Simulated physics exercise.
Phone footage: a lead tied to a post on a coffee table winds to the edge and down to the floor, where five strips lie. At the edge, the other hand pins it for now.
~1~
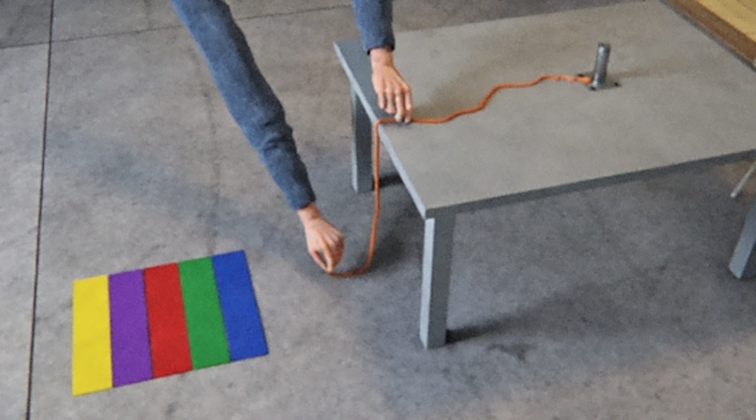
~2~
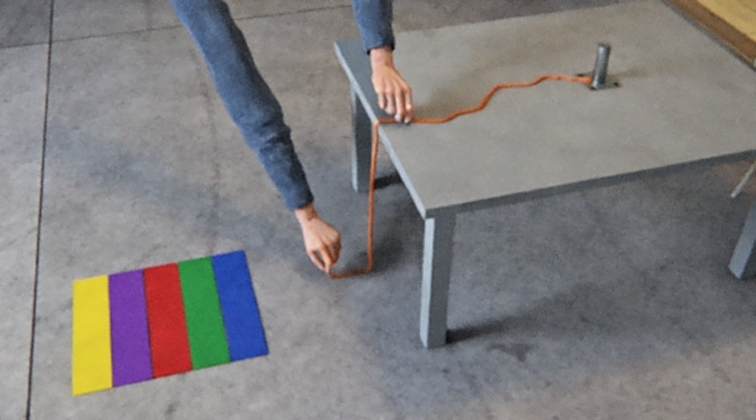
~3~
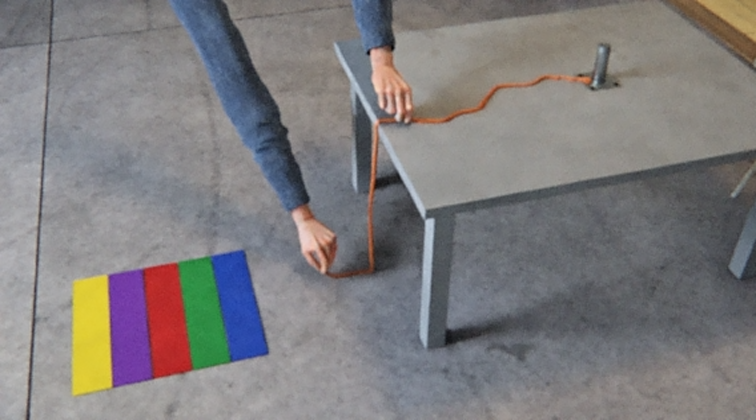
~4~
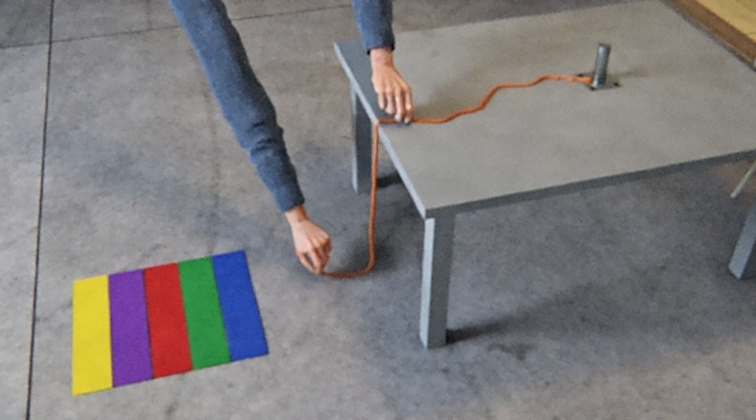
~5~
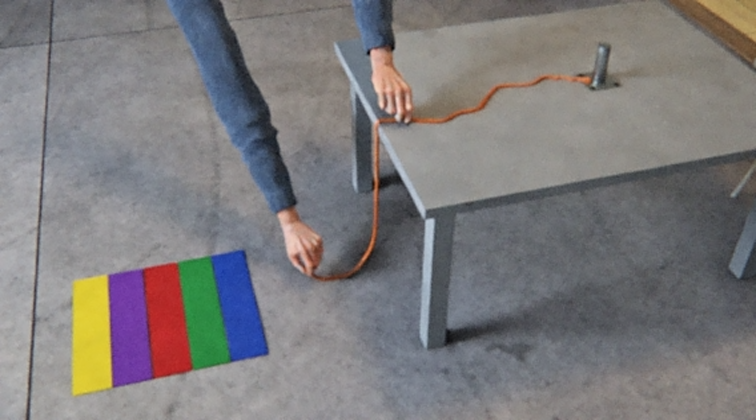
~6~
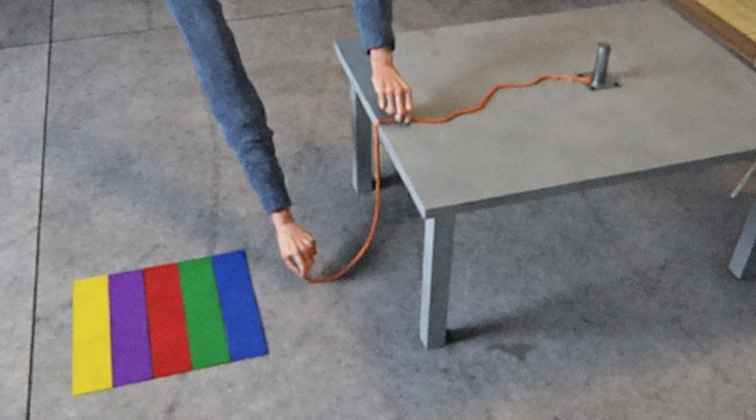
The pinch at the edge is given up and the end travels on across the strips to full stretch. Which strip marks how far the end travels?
The red strip.
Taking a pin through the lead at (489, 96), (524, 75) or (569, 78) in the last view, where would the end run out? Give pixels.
First near (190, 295), then near (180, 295), then near (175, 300).
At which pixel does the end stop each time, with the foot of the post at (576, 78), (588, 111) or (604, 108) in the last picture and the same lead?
(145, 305), (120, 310) and (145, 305).
Early on, end near (231, 287); over blue.
Midway, end near (191, 295); over green.
At the end of the slack, end near (167, 299); over red. The end stops over the red strip.
